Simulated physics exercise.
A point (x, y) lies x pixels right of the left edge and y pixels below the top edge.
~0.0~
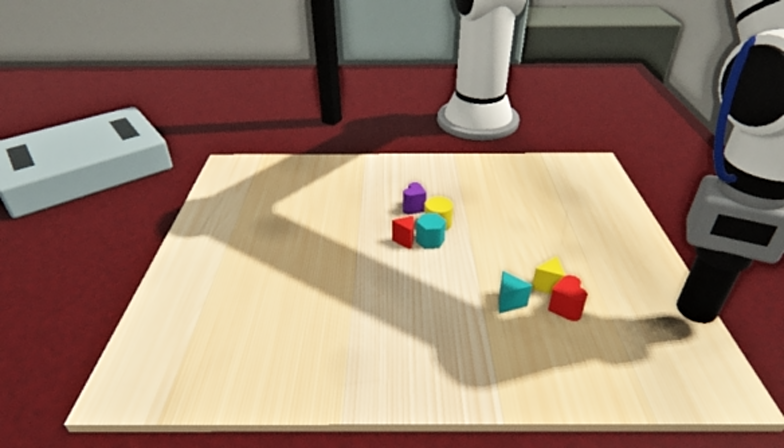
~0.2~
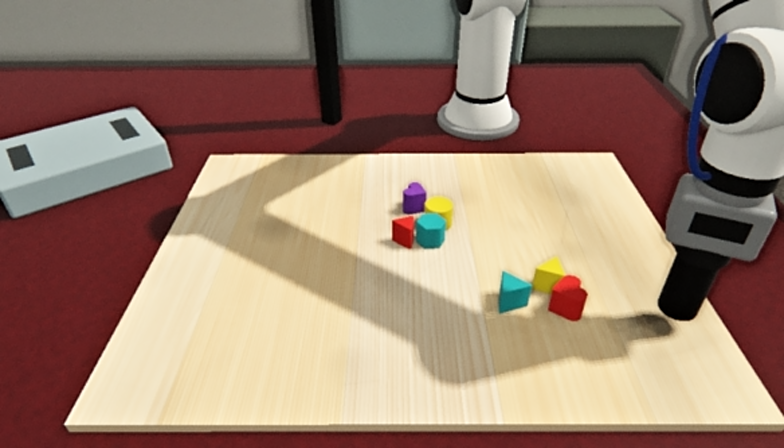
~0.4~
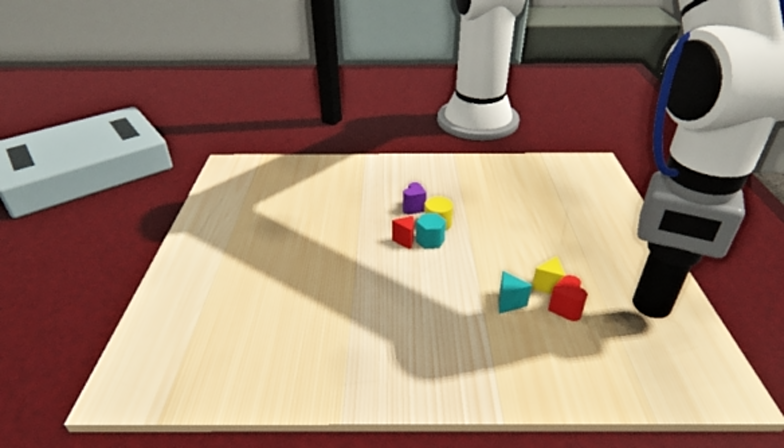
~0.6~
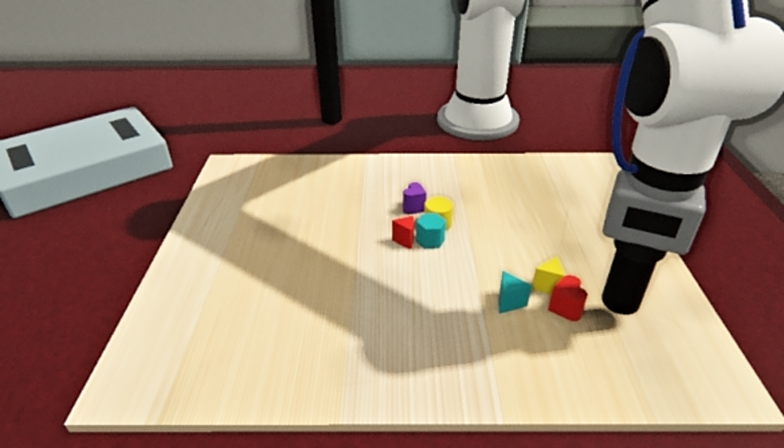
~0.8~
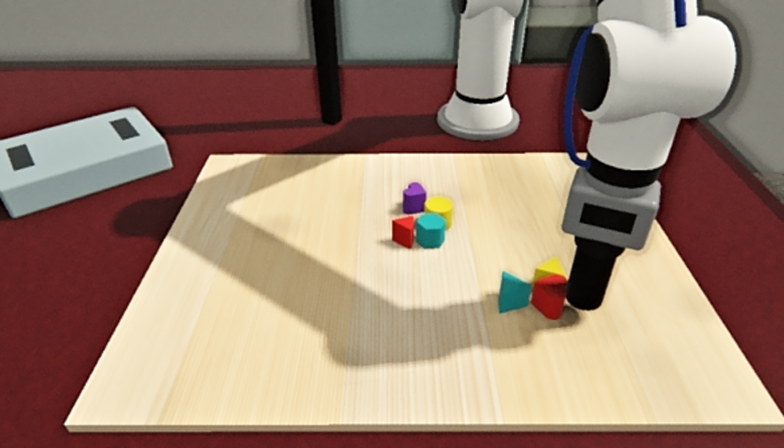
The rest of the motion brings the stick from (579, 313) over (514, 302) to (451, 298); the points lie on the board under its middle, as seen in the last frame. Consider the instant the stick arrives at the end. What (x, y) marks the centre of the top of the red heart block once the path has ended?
My estimate: (427, 266).
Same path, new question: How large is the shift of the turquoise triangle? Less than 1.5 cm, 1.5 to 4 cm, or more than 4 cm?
Over 4 cm.
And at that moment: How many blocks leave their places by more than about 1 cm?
It will shift two blocks.
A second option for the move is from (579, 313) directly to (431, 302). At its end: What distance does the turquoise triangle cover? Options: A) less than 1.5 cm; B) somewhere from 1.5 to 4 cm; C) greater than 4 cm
I'll go with C - greater than 4 cm.
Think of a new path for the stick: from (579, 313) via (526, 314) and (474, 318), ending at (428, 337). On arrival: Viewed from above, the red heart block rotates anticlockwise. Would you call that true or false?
That is false.
On the path given first. One third of the way, stick (537, 290); turquoise triangle (493, 286), turned 25° clockwise; red heart block (509, 276).
Two thirds of the way, stick (493, 286); turquoise triangle (462, 289), turned 20° anticlockwise; red heart block (466, 270).
At the end, stick (452, 284); turquoise triangle (446, 295), turned 30° anticlockwise; yellow triangle in place; red heart block (427, 266), turned 15° clockwise.
